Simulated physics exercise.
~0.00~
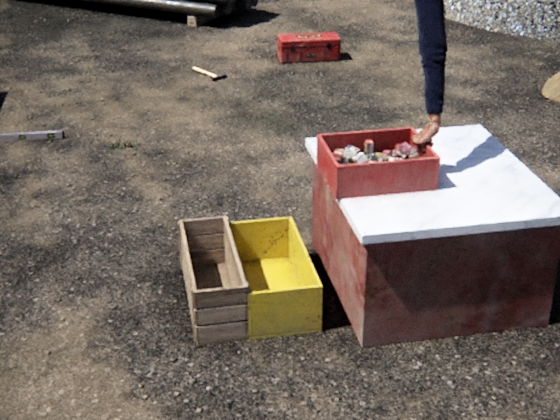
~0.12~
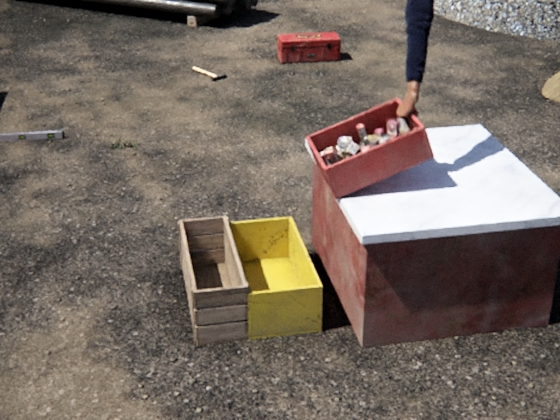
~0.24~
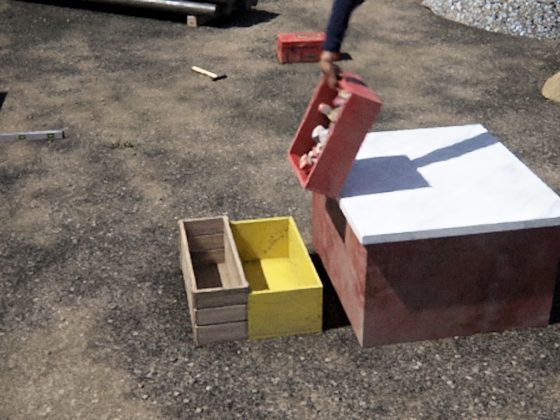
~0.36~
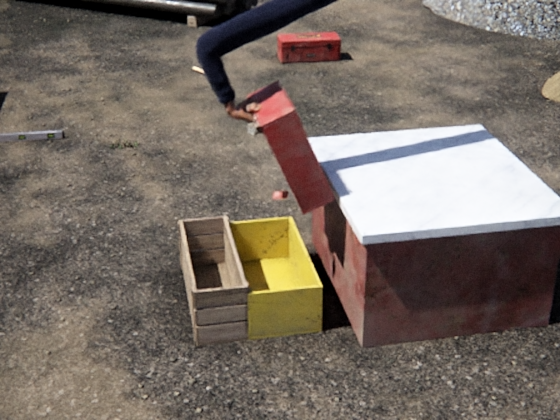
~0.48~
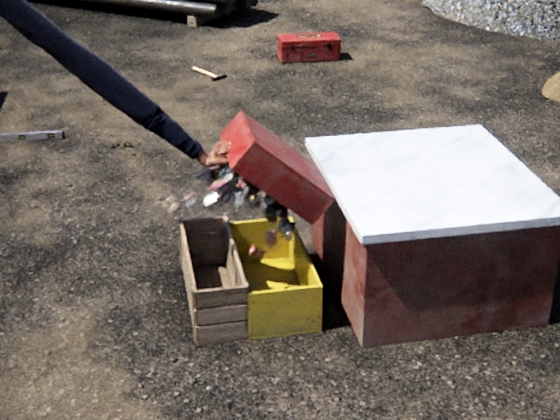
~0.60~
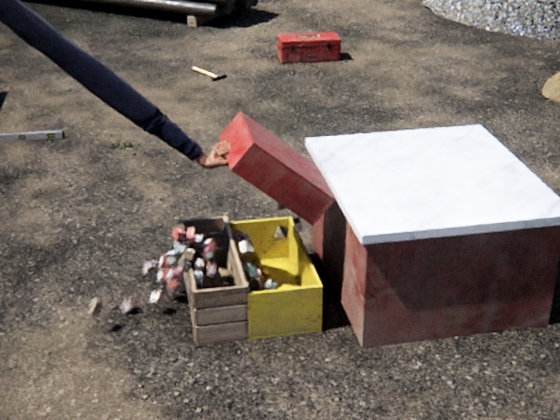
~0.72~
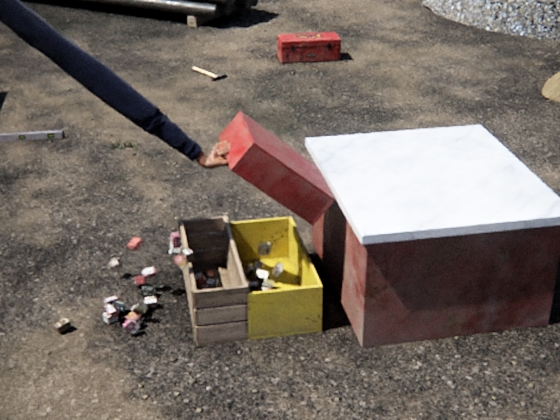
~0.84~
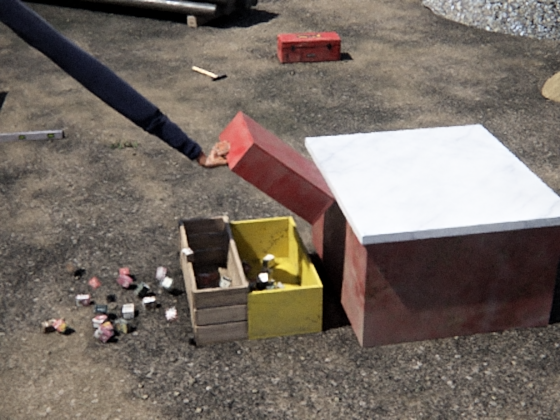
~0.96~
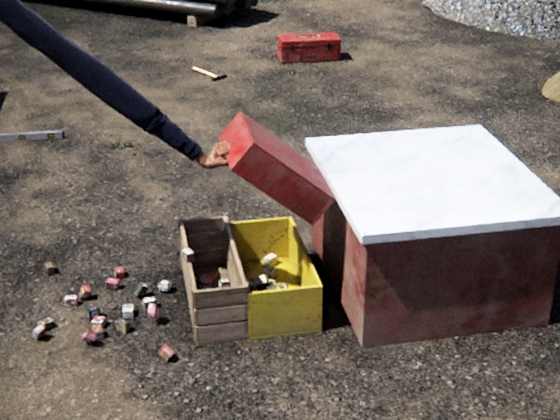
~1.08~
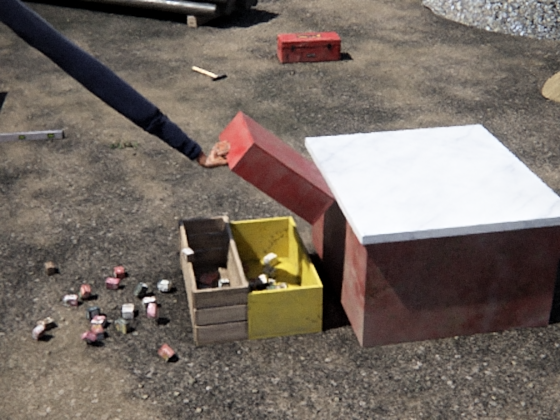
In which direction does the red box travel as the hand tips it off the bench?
The red box moves to the left, towards the side where the yellow tub and wooden bin stand.
